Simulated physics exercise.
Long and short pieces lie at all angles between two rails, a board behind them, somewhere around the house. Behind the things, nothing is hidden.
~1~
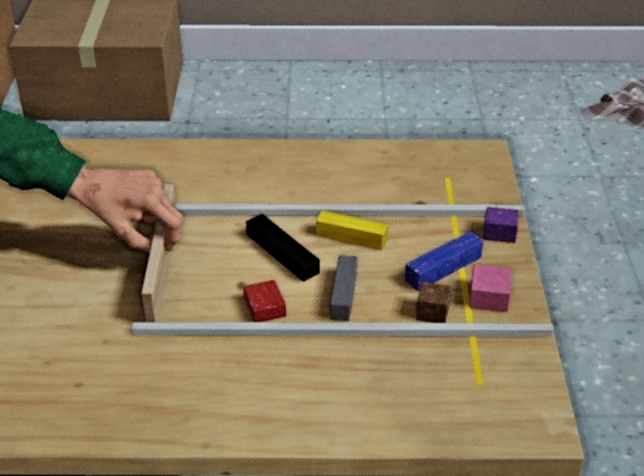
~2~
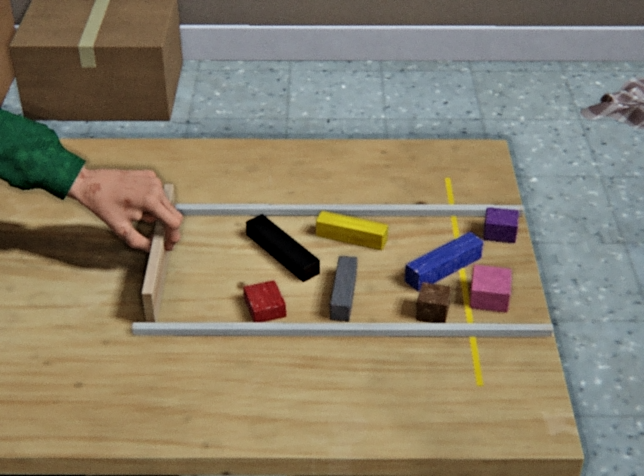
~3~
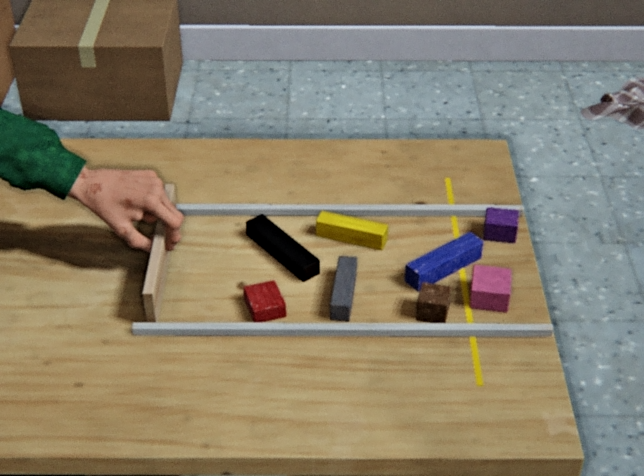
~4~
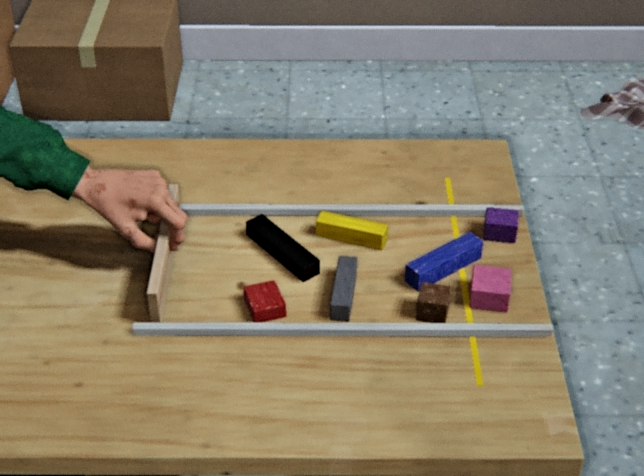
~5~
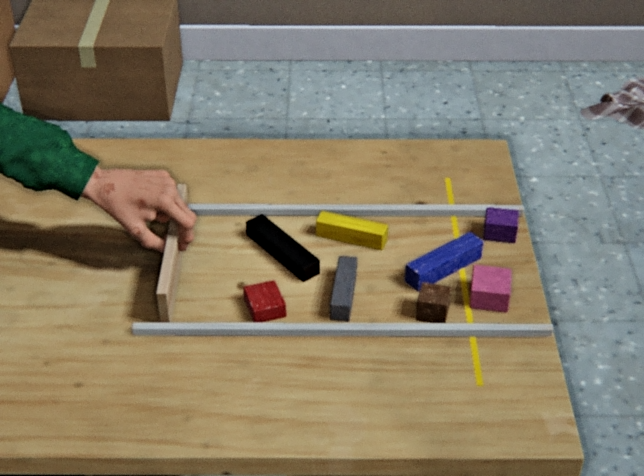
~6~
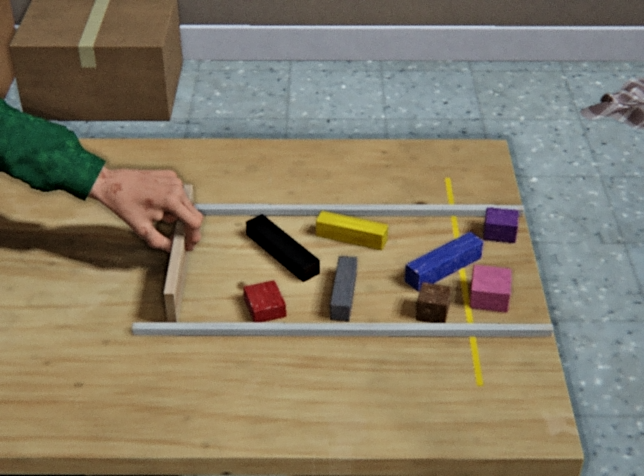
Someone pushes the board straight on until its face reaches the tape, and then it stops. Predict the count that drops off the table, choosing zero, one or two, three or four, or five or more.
The count that drops off is one or two.
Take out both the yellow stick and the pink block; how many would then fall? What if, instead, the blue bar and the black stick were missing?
Counts - first: 0; second: 0.
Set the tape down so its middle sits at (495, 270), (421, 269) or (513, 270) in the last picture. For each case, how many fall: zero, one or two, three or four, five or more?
Number fallen at each tape, in order - three or four, not one, five or over.
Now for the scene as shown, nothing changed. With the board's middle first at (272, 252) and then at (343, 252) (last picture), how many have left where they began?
At first I count 2, and then 4.
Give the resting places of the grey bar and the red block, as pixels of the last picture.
Roughly (509, 288), and the other roughly (485, 305).
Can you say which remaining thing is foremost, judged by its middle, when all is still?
That would be the brown block.
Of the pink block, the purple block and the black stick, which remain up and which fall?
The pink block ends up below; the purple block stays put; and the black stick stays put.
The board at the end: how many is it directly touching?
The count in contact is 2.
Soon after, none off yet; purple block at rest near (501, 225); pink block at rest near (491, 288); blue bar at rest near (444, 261).
In the end, the number that fall off is one or two; gone, blue bar and pink block.
